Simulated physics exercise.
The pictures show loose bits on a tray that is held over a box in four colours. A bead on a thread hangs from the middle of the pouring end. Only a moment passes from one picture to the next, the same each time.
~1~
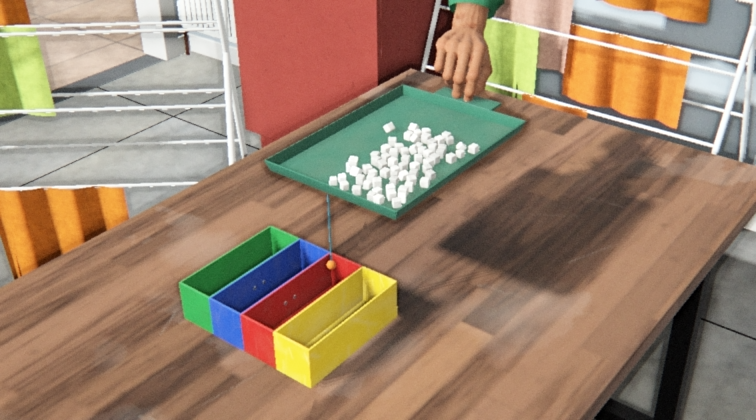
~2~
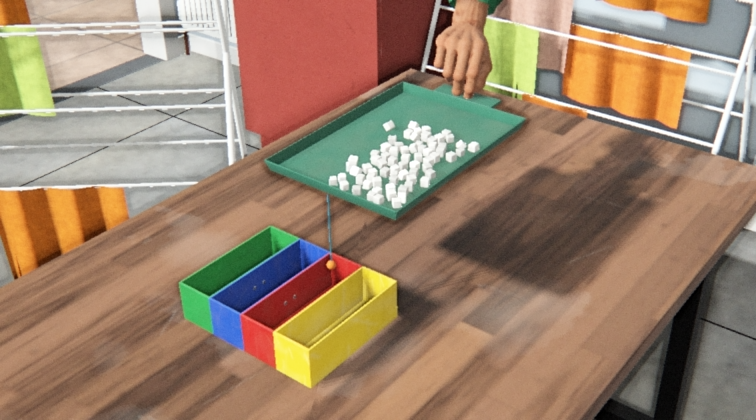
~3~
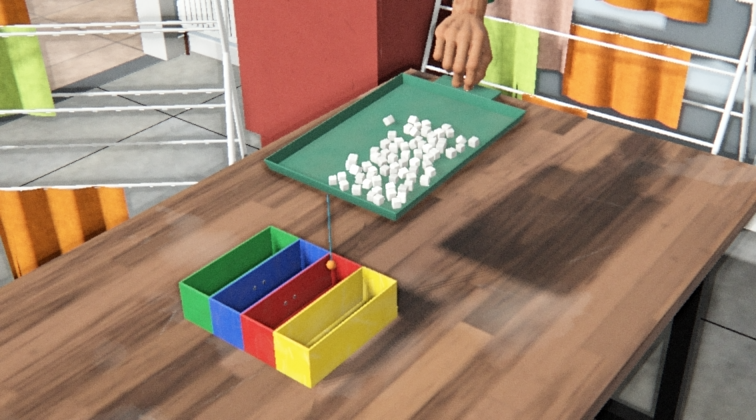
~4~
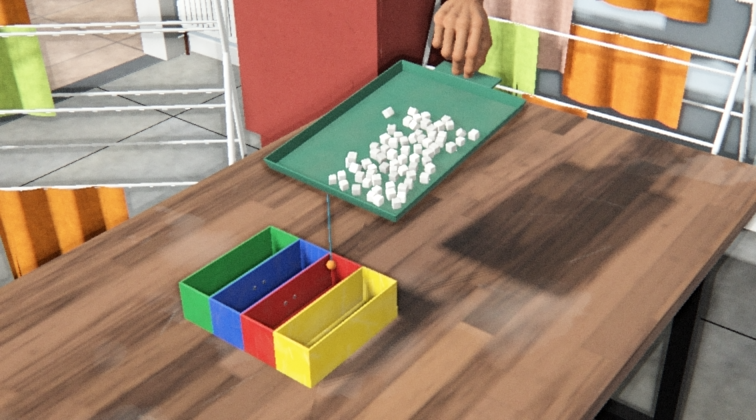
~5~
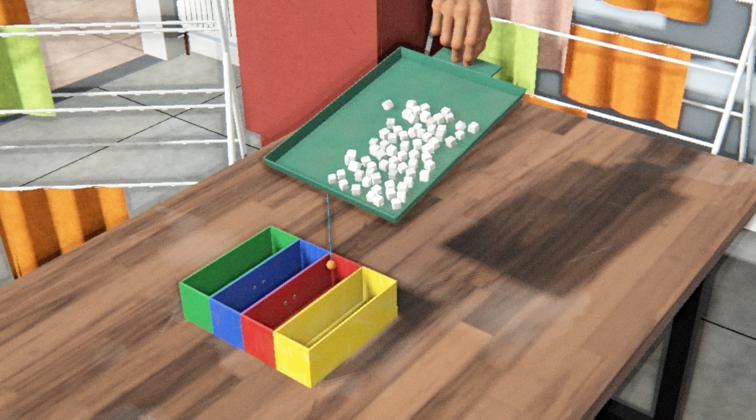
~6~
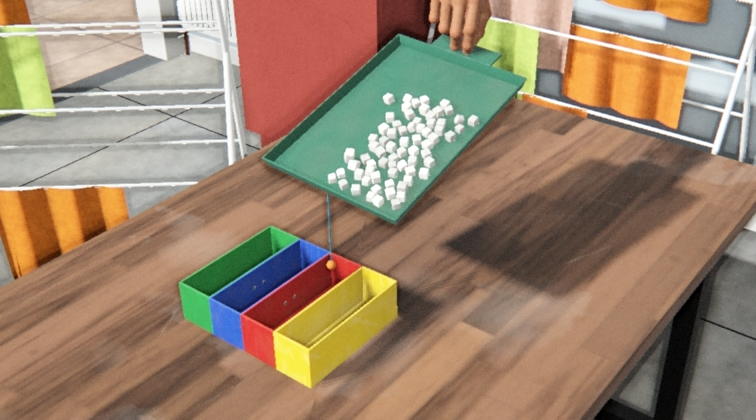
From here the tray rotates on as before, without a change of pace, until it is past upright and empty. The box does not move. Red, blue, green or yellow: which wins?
The yellow cell gets the most.
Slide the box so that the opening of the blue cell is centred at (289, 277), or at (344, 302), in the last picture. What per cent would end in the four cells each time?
The first gives 60 %, the second 100 %.
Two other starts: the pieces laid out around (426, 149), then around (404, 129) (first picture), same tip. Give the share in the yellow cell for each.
About 40 and 40 per cent.
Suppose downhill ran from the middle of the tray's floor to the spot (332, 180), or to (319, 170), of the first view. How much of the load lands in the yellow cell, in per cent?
About 20 and 0 per cent.
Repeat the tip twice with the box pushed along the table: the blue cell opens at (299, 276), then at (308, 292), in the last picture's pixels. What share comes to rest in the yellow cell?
The first gives 50 %, the second 50 %.
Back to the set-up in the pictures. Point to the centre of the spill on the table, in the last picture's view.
Near (389, 373).
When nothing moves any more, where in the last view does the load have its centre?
Near (355, 360).
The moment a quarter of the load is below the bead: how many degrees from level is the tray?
Near 110 degrees.
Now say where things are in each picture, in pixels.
Corners of the pouring end (270, 160) and (395, 208), level; middle of the load (403, 167), sugar cubes; bead on its thread (331, 265); green cell (197, 304); blue cell (227, 321); red cell (259, 338); yellow cell (293, 356), in the first frame.
Corners of the pouring end (270, 160) and (395, 209), level; middle of the load (403, 166), in the second frame.
Corners of the pouring end (270, 159) and (395, 210), tipped barely, lowest at the right corner; middle of the load (403, 163), in the third frame.
Corners of the pouring end (269, 158) and (395, 212), tipped a little, lowest at the right corner; middle of the load (403, 159), in the fourth frame.
Corners of the pouring end (268, 157) and (394, 214), tipped a little, lowest at the right corner; middle of the load (402, 156), in the fifth frame.
Corners of the pouring end (268, 157) and (394, 216), tipped clearly, lowest at the right corner; middle of the load (402, 152); green cell (197, 304); blue cell (227, 321); red cell (259, 338); yellow cell (293, 356), in the sixth frame.
Just after the last frame, tray tipped steeply; every one on the tray.
A moment on, tray tipped past a quarter turn; almost all on the tray; just a few in the red cell; about a tenth falling or outside the box.
Further on, tray tipped past a quarter turn; roughly a third in the yellow cell; about a tenth in the red cell; roughly two thirds falling or outside the box.
When it is over, tray tipped past a quarter turn; roughly a third in the yellow cell; about a tenth in the red cell; not one in the blue cell; not one in the green cell; roughly two thirds outside the box.
